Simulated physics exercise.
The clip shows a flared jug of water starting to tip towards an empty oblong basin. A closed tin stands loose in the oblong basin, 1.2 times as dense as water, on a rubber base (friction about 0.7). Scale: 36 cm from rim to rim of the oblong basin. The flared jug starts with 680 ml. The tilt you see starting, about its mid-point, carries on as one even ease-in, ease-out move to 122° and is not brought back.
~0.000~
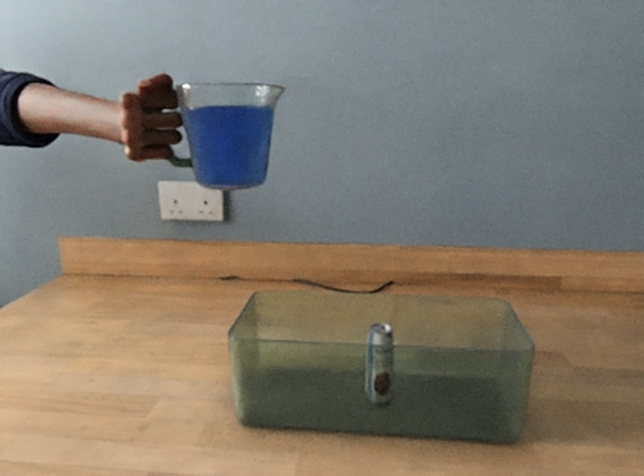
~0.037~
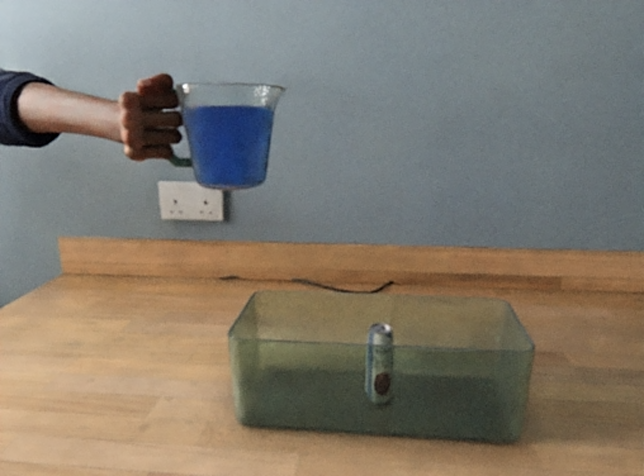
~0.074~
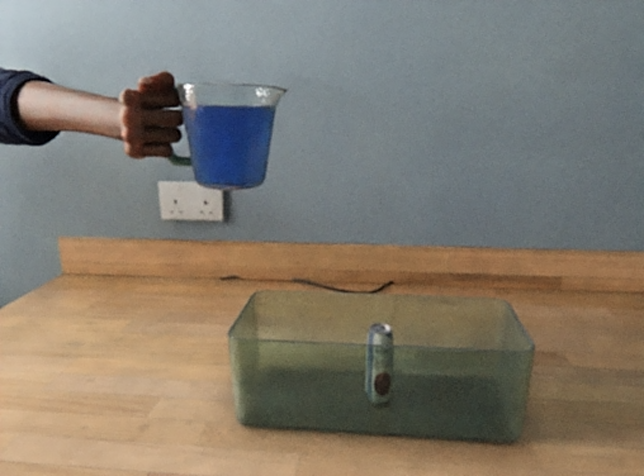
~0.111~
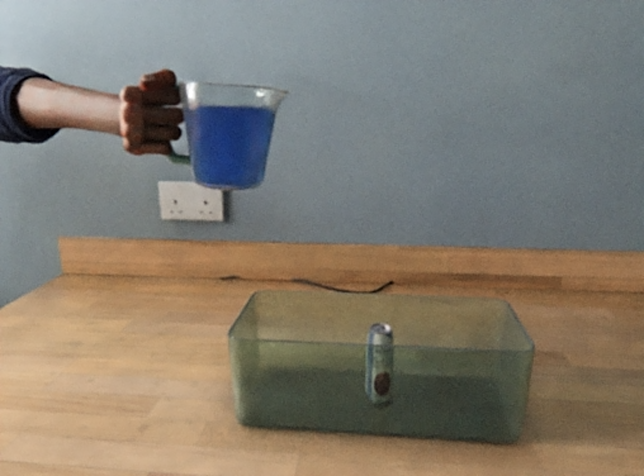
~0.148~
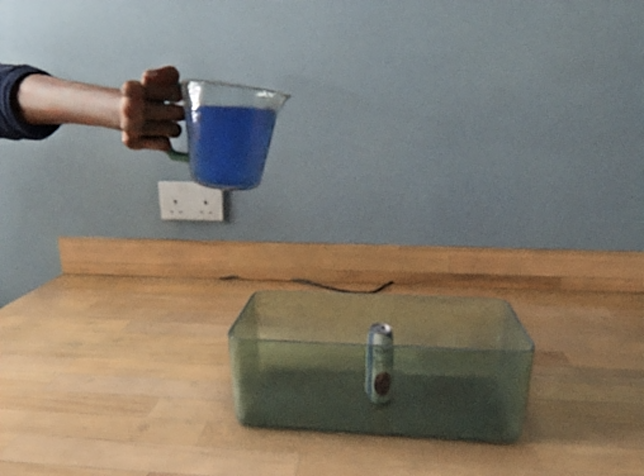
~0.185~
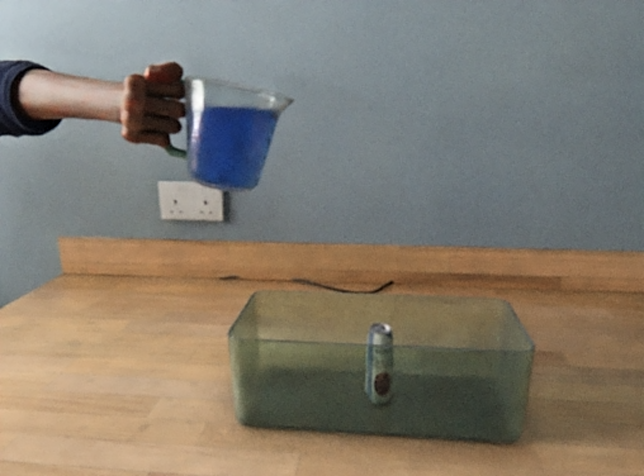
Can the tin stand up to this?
It goes over.
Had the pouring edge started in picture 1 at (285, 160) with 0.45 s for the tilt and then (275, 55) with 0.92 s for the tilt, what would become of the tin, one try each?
First it keeps standing; then it goes over.
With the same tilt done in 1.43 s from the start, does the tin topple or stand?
Then it topples.
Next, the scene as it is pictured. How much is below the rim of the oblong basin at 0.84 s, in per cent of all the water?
Some 66 per cent.
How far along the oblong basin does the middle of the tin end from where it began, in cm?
About 9.0 cm.
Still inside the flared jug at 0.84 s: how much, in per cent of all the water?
Near 7 in a hundred.
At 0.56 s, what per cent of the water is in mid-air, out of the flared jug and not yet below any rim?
Near 28 in a hundred.
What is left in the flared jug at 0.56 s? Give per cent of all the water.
Some 70 per cent.
By 0.56 s the tilt is 79° and 71 per cent is still to pour; the tin stands where it began.
By 0.84 s the tilt is 118° and 7 per cent is still to pour; the tin leans 13°.
By 1.13 s the tilt is 122° and 0 per cent is still to pour; the tin lies on its side.
By 1.45 s the tilt is 122° and 0 per cent is still to pour; the tin lies on its side.
At rest the tin lies on its side.
